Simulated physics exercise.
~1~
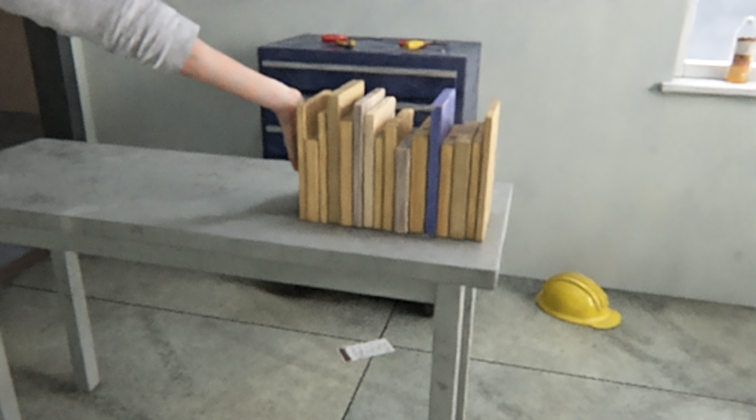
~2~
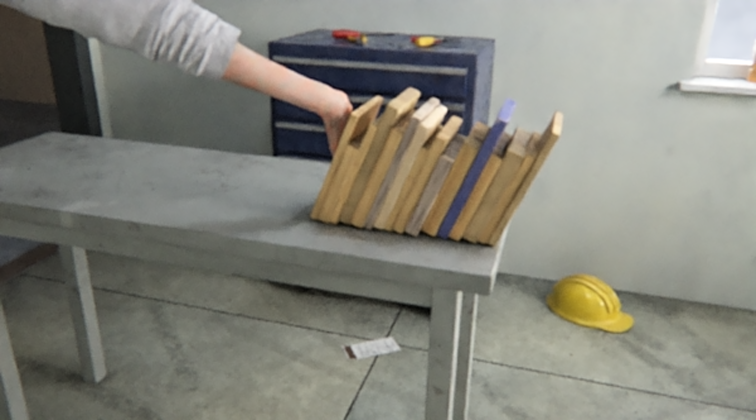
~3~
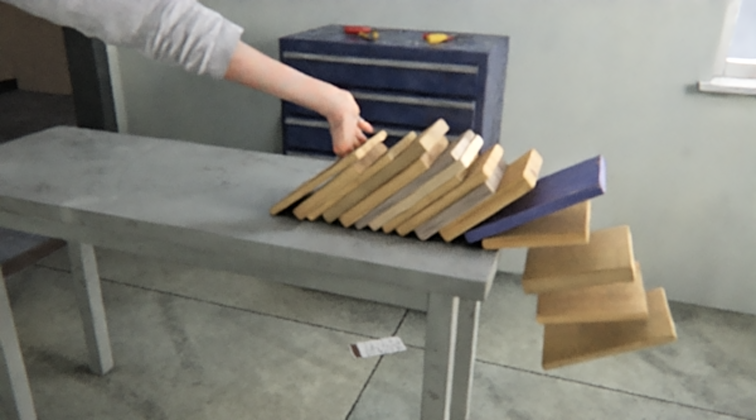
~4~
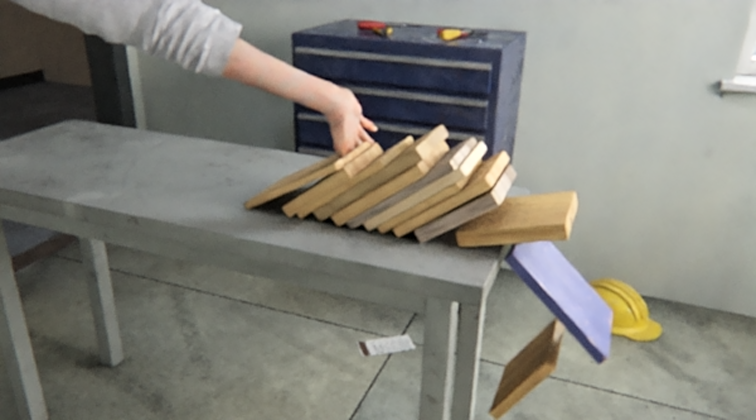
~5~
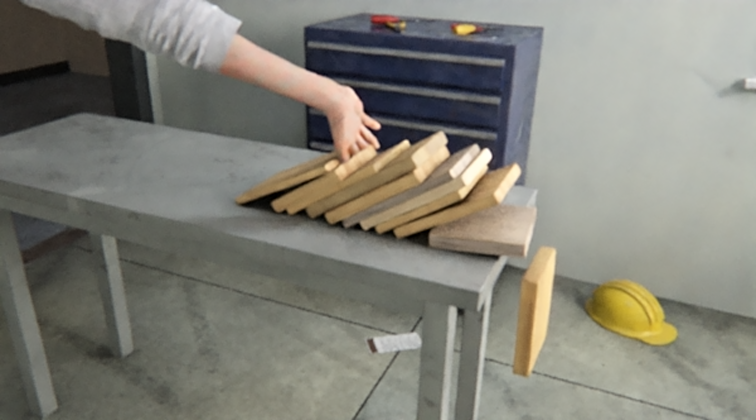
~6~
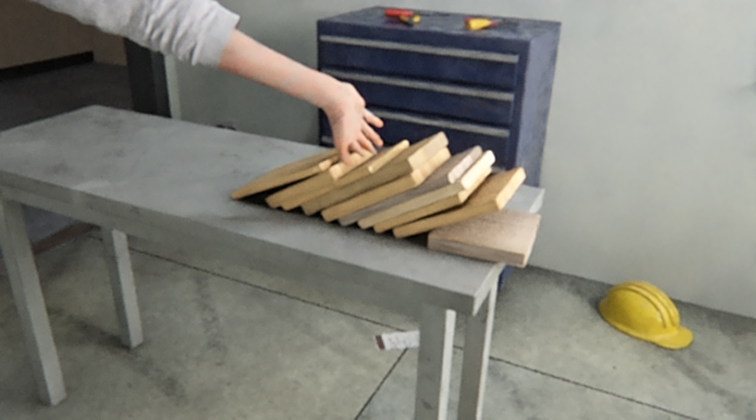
A hand in a grey sleeve reaches in from the left, pressing against a row of upright wooden boards, one of them blue, near the right end of a grey table. Seen from slightly above in a workshop, a dark blue tool chest stands behind and a yellow hard hat lies on the floor. The hand pushes, and the whole row leans right. The rightmost boards topple off the end, then the blue one tips over and drops after them, followed by another. The rest settle in a slanted, overlapping heap, with one flat at the edge, the hand still above them.
